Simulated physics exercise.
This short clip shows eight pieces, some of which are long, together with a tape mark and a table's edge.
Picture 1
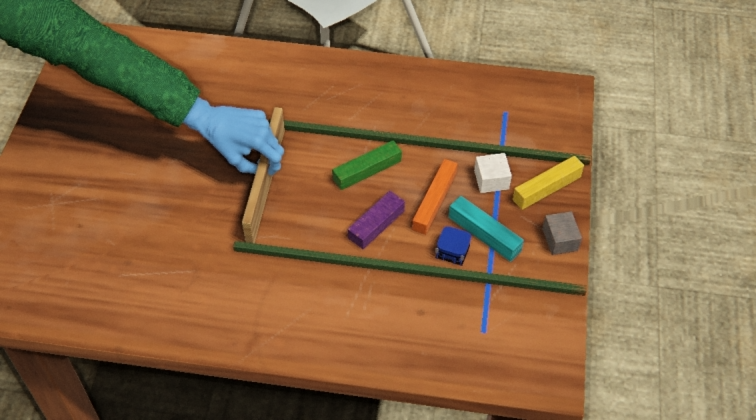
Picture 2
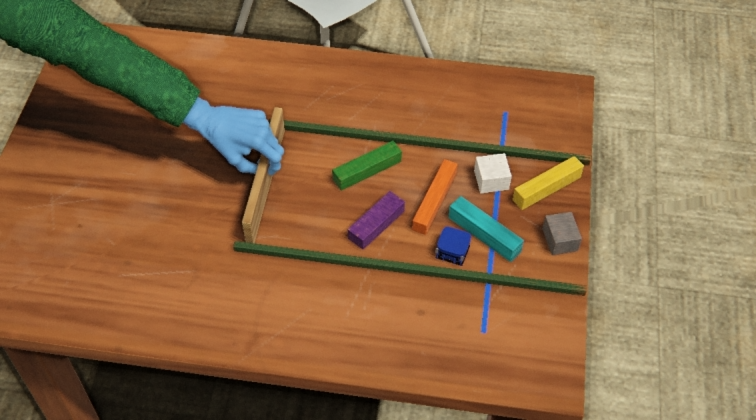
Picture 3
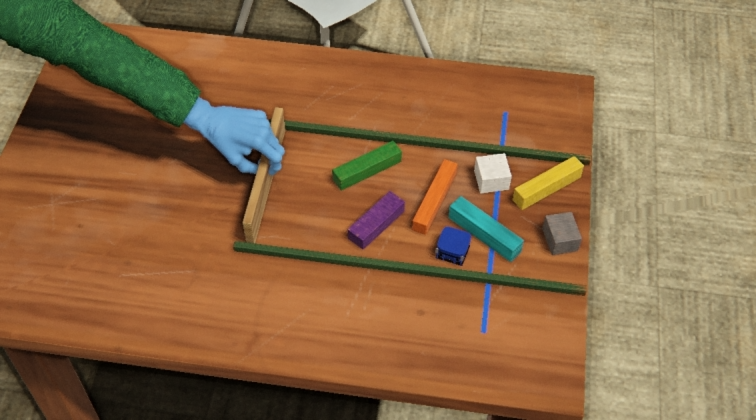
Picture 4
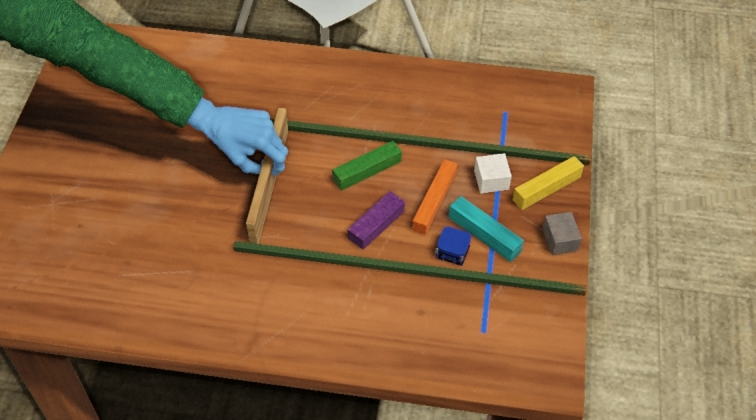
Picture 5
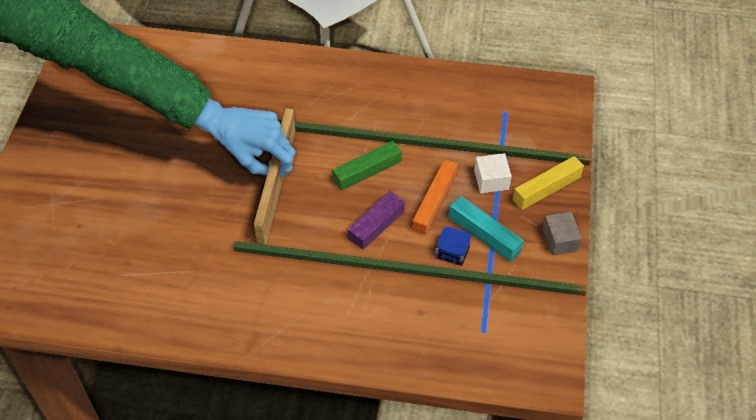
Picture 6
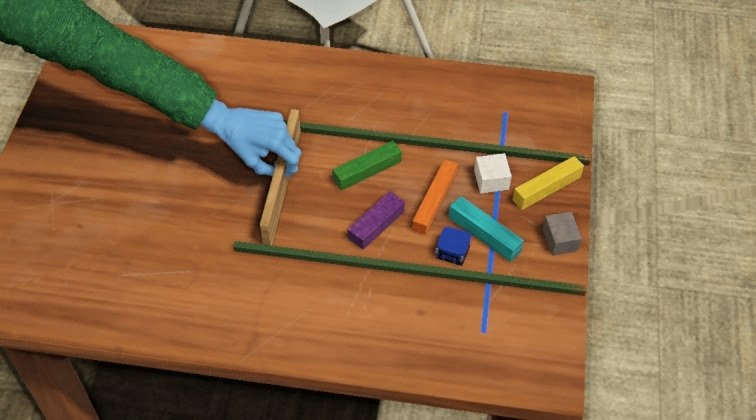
A gloved hand slides a wooden board slightly right toward eight still, colourful pieces.
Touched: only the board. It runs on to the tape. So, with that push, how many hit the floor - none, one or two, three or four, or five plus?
I'd say none.
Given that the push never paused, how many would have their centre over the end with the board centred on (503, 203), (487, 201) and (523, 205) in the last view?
In that order 0, 0 and 2.
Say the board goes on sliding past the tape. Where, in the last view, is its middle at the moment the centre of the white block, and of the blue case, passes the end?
First near (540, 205), second near (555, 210).
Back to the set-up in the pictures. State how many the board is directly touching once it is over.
In contact: 2.
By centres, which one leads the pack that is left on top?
That would be the yellow bar.
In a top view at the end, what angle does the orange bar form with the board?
It measures close to 5 degrees.
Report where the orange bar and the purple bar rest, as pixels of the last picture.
I'd put one at around (524, 207) and the other at around (504, 235).
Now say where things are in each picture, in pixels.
Grey block (562, 233); yellow bar (548, 183); white block (493, 173); board (265, 174); tape (495, 214), in the first picture.
Yellow bar (548, 183); board (265, 174), in the second picture.
White block (493, 173); orange bar (435, 196), in the third picture.
Grey block (562, 234); blue case (454, 246), in the fourth picture.
Yellow bar (548, 183); turquoise stick (485, 229), in the fifth picture.
Grey block (562, 234); yellow bar (548, 183); white block (493, 173); board (281, 176); tape (495, 214), in the sixth picture.
Early on, none off yet; grey block at rest near (562, 234); yellow bar at rest near (548, 183); white block at rest near (493, 173).
Finally, the number that fall off is zero.
